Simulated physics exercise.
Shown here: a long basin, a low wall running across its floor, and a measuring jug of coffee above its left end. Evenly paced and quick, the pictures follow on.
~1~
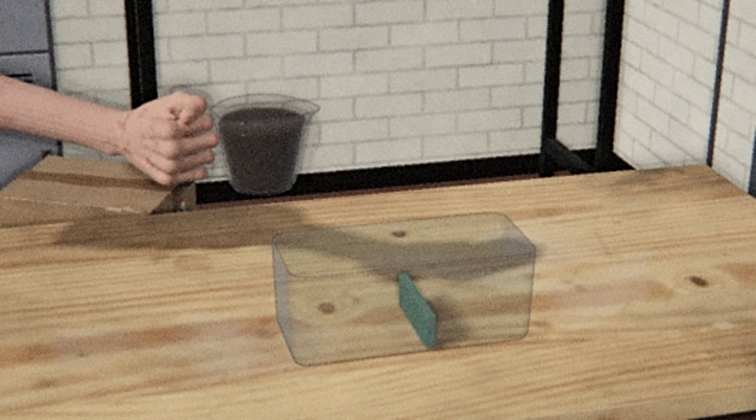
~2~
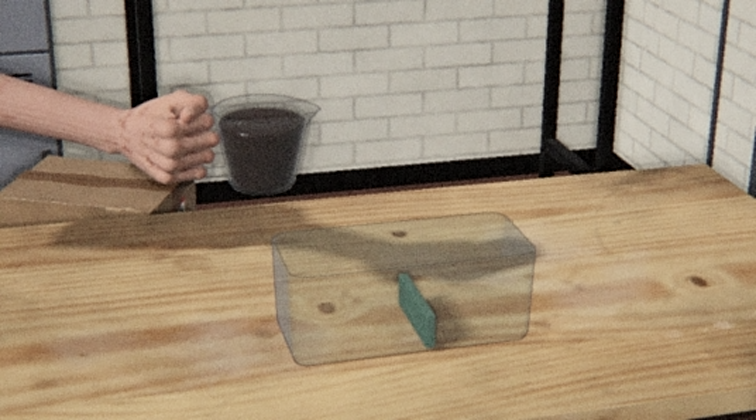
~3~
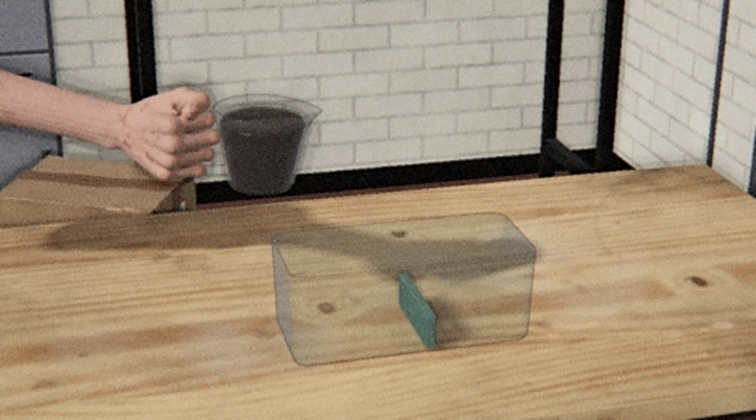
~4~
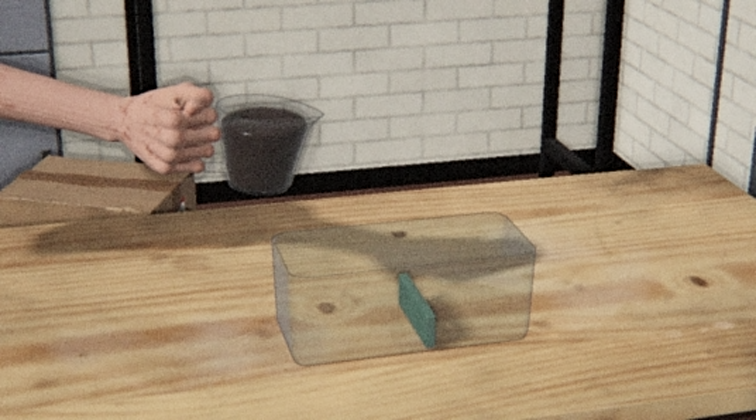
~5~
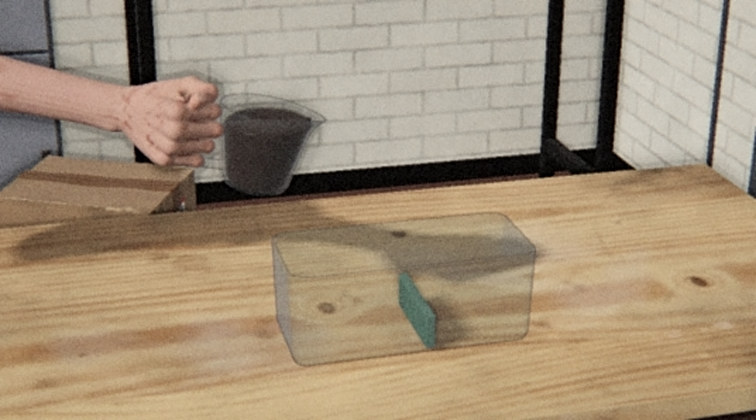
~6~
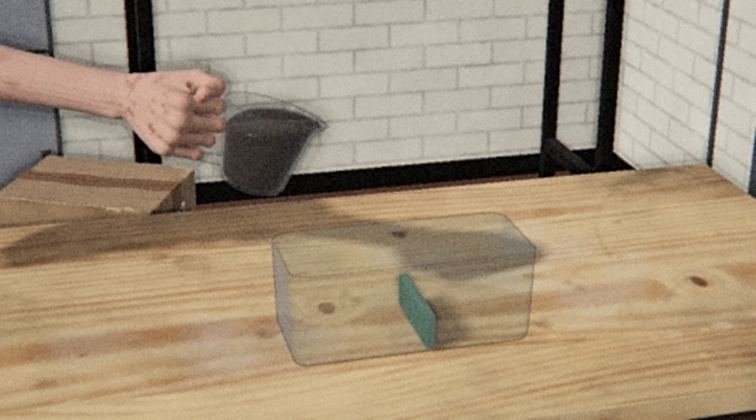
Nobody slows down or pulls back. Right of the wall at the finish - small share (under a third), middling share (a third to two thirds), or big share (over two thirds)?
Small.
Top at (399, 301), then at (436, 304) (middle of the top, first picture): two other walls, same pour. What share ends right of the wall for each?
It would come to roughly 5 per cent the first time and roughly 15 per cent the second.
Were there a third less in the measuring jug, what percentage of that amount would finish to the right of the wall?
That works out to some 10 %.
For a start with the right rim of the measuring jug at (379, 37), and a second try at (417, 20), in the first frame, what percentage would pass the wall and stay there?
First try 70 %, second try 80 %.
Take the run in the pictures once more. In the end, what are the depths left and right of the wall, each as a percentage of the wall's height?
Left: About 50; right: About 0.
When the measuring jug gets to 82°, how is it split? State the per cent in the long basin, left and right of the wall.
So the left part has 20 percent, while the right part has 0.
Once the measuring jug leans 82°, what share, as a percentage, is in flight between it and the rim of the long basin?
That comes to near 30 percent.
A moment on, the measuring jug is tipped on its side and 50 per cent is still to pour, 20 is left of the wall and 0 right of it.
Next, the measuring jug is tipped right over and 3 per cent is still to pour, 86 is left of the wall and 3 right of it.
Then the measuring jug is tipped right over and 0 per cent is still to pour, 94 is left of the wall and 5 right of it.
Later the measuring jug is tipped right over and 0 per cent is still to pour, 94 is left of the wall and 5 right of it.
At rest 94 per cent lies left of the wall, 5 right of it and 1 outside.
